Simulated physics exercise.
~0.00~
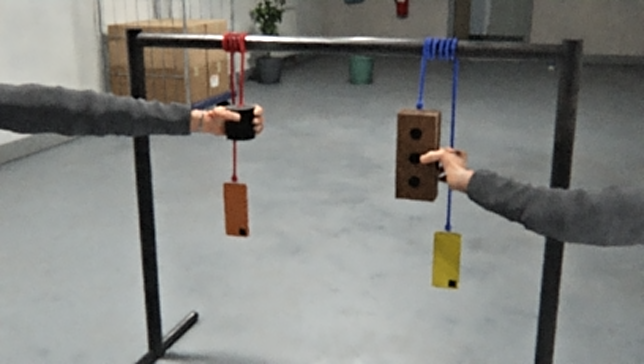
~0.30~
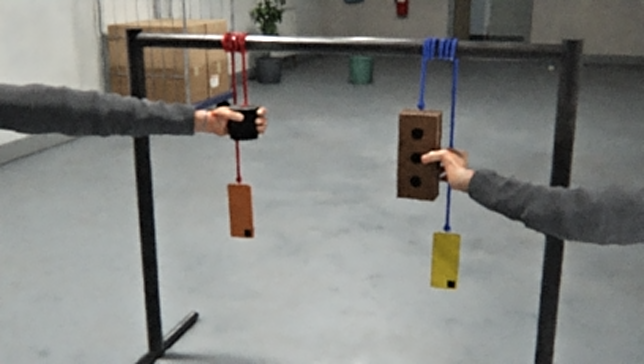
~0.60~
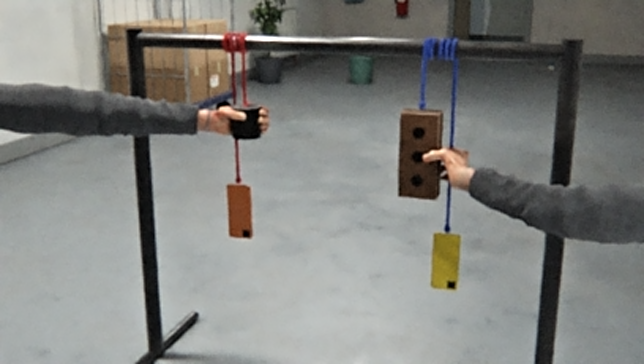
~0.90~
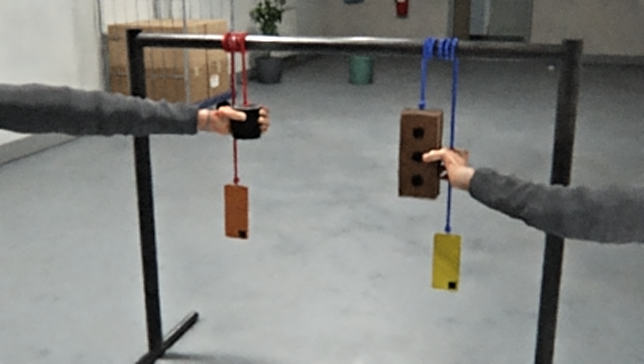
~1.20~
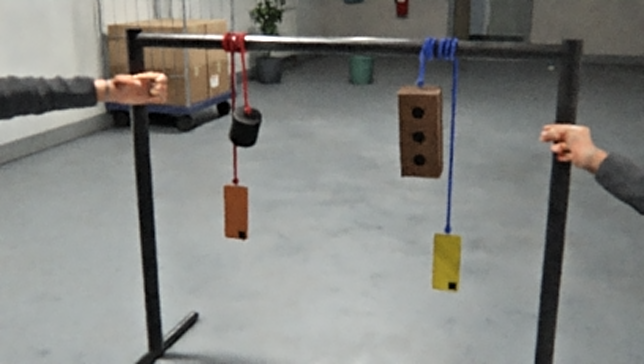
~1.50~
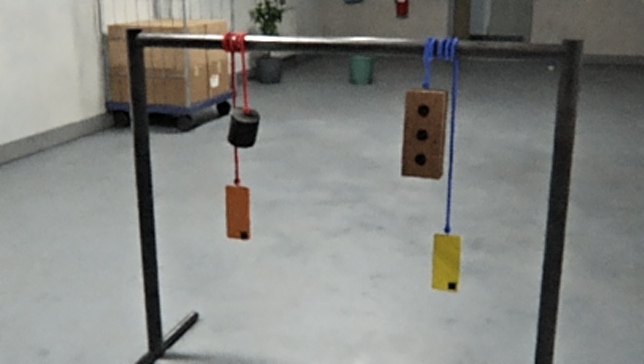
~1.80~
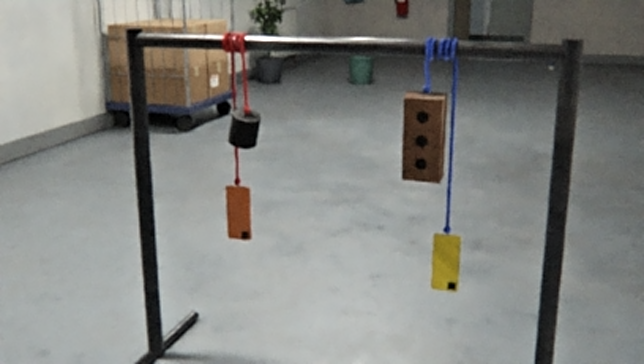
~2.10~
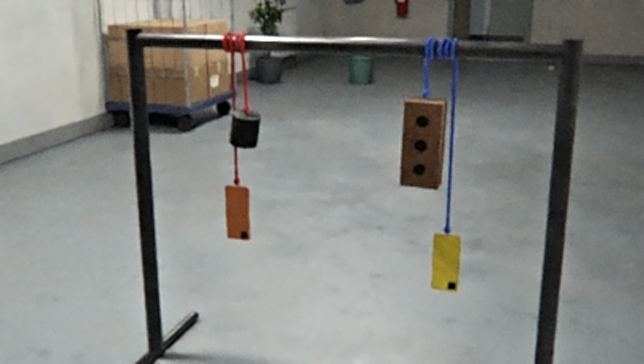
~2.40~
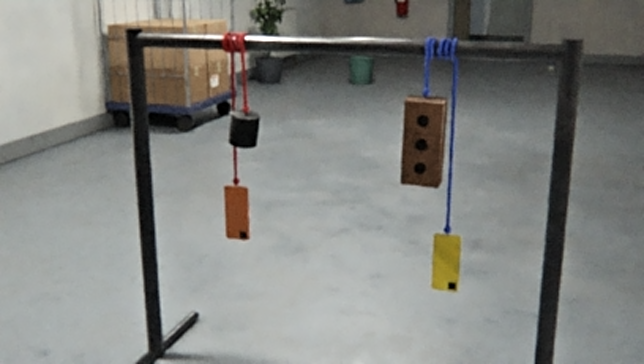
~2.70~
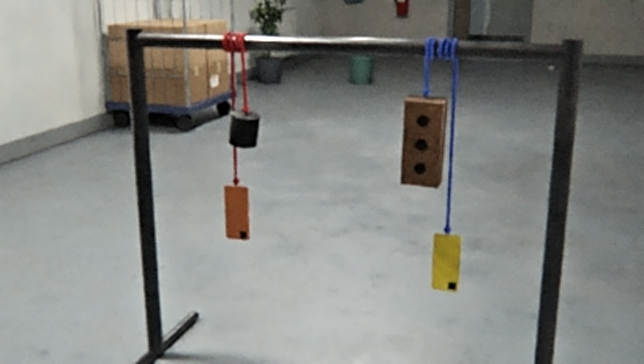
In a grey room, two hands release a black cylinder and brown block, which stay hanging.
